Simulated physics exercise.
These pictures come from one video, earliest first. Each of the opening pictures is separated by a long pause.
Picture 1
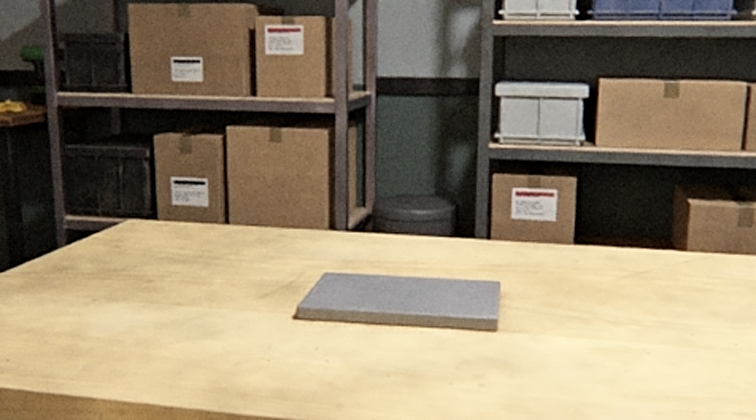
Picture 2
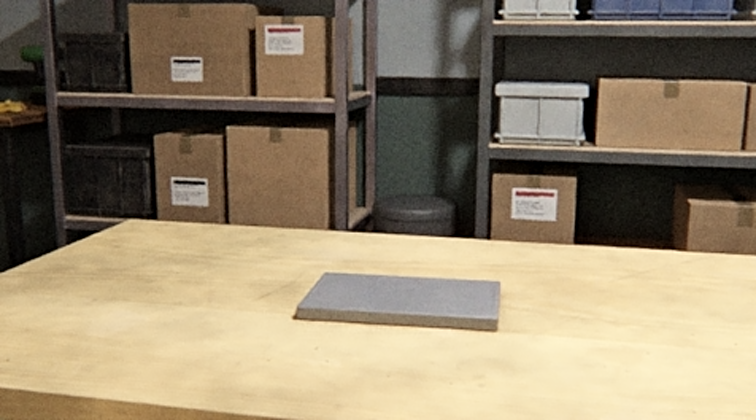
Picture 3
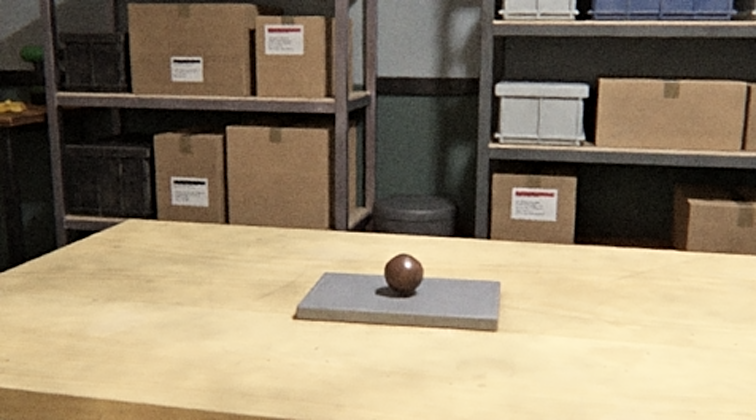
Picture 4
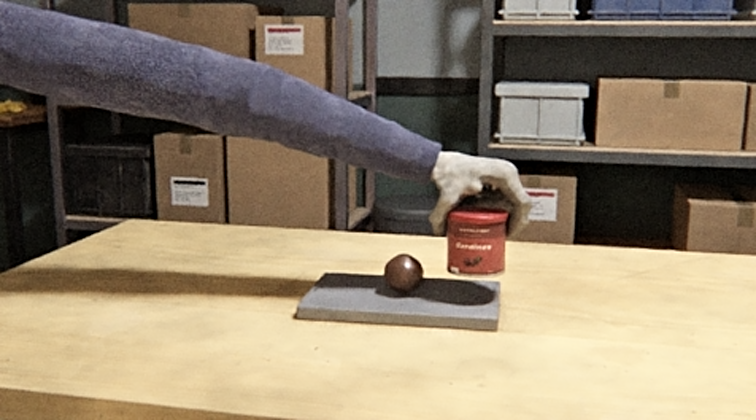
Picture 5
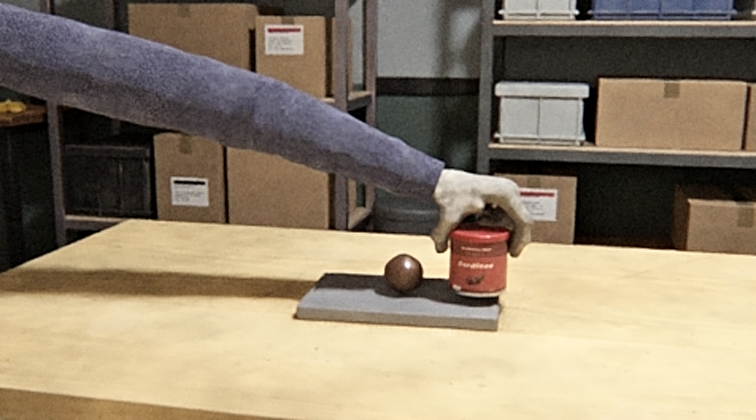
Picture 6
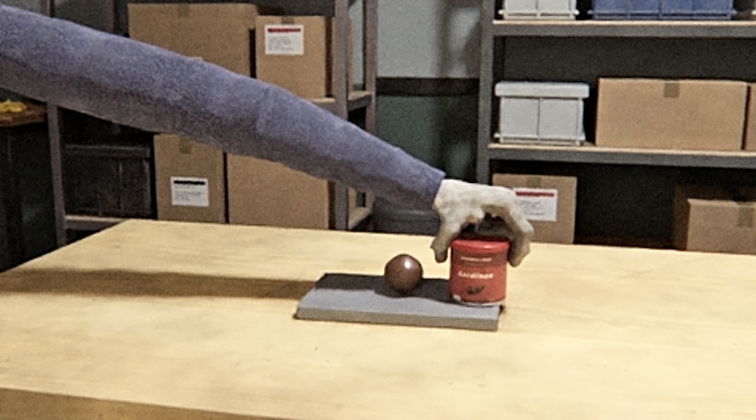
A brown ball appeared on the grey tray on the table, and then a gloved hand reaching in from the left lowered a red pot onto the tray's right side, still gripping it.
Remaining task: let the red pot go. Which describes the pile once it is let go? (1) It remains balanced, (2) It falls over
(1) It remains balanced.
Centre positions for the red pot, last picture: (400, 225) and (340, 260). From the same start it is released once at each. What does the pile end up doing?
Case one: The pile topples; case two: It stands firm.
Then, 0.70 s on from there, no change.
Then, 1.50 s on from there, things are still on the move.
Then, 2.10 s on from there, no change.
Then, 2.70 s on from there, red pot resting near (478, 269).
In the end, all 3 unmoved. At the end, from the last picture's camera, red pot near (478, 269). The pile holds.
